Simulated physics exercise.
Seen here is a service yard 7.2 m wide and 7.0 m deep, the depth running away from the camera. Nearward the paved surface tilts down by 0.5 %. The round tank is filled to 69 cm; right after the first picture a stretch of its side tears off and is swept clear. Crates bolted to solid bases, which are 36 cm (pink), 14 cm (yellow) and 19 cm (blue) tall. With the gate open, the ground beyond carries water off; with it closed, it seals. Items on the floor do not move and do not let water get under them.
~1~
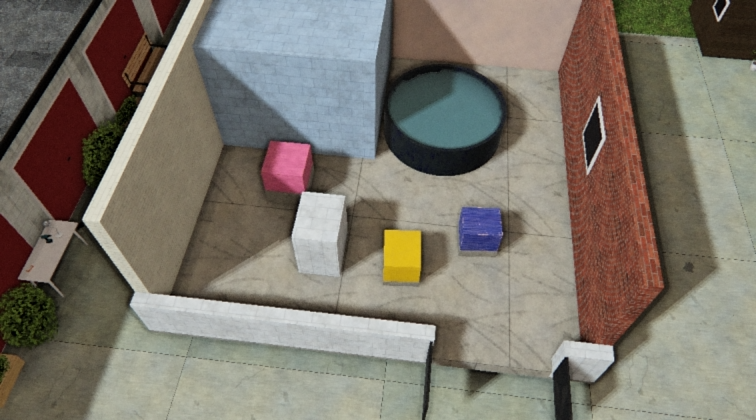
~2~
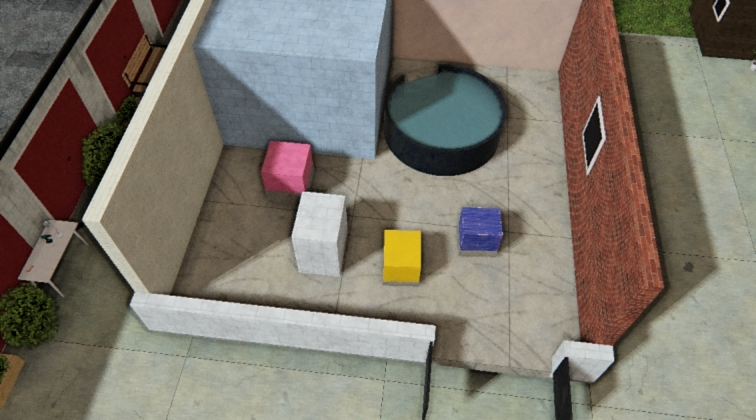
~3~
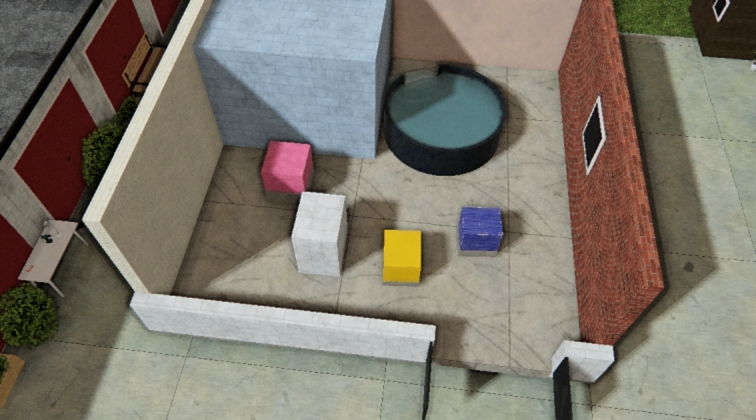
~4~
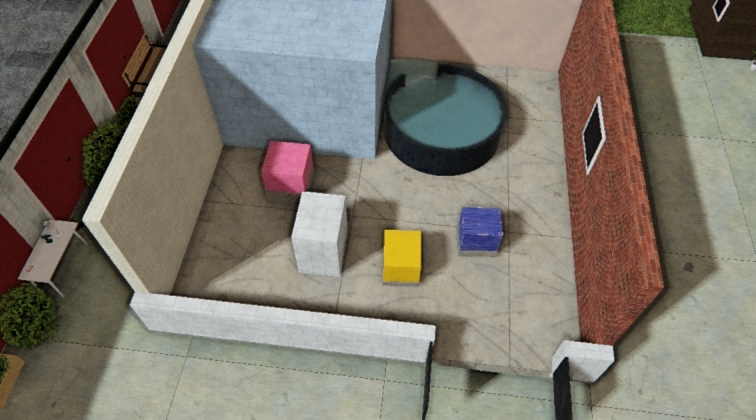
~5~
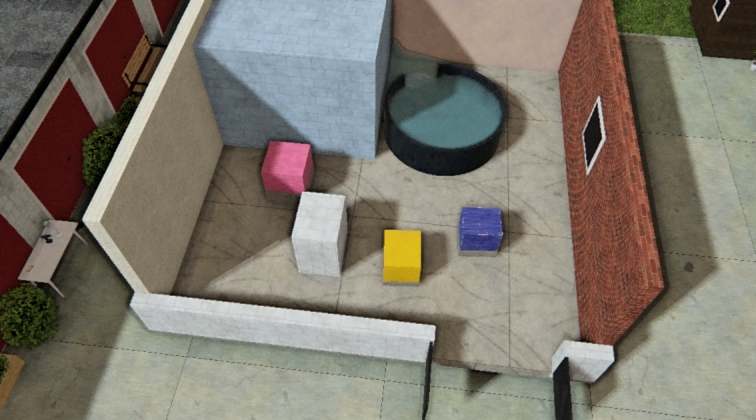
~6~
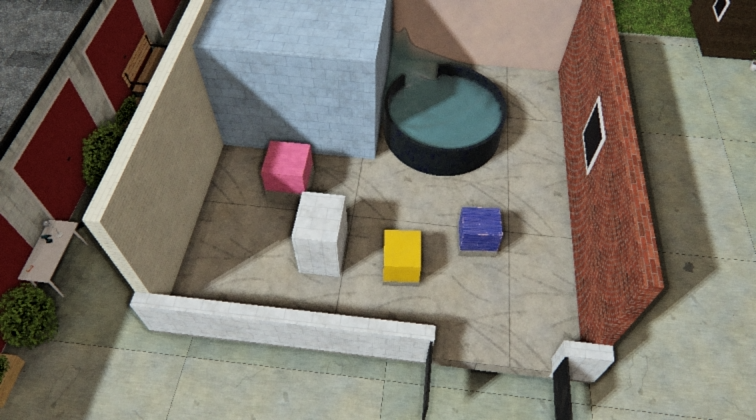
At the start, a dark round tank of still, teal water stands in a walled yard near a large pale-blue block and four smaller coloured blocks. A stretch of its far rim opens, and water pours out behind it, spreading to the back wall, while the blocks stay still.
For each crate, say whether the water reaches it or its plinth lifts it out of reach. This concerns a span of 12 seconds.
Crate by crate: The pink crate is out of reach; the yellow crate is out of reach; the blue crate is out of reach.
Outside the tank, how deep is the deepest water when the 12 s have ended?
15 cm or so.
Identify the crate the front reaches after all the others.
That would be the pink one.
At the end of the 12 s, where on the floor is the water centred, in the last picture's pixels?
The water's centre is around (449, 160).
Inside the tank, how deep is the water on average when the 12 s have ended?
It averages close to 16 cm.
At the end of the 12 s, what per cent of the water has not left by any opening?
I'd put it at some 76 percent still there.
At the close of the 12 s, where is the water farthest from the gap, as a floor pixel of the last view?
That's around (165, 313) in the last picture.
A moment later water covers 10 % of the floor and is deepest (60 cm) near (393, 58); pink plinth not reached, yellow plinth not reached, blue plinth not reached.
Soon after water covers 20 % of the floor and is deepest (50 cm) near (384, 112); pink plinth not reached, yellow plinth not reached, blue plinth not reached.
Next water covers 35 % of the floor and is deepest (38 cm) near (407, 64); pink plinth not reached, yellow plinth reached, blue plinth not reached.
Later on water covers 65 % of the floor and is deepest (24 cm) near (394, 101); pink plinth not reached, yellow plinth reached, blue plinth reached.
At the end water covers 90 % of the floor and is deepest (15 cm) near (386, 101); highest at the pink plinth 7 cm, highest at the yellow plinth 7 cm, highest at the blue plinth 15 cm.
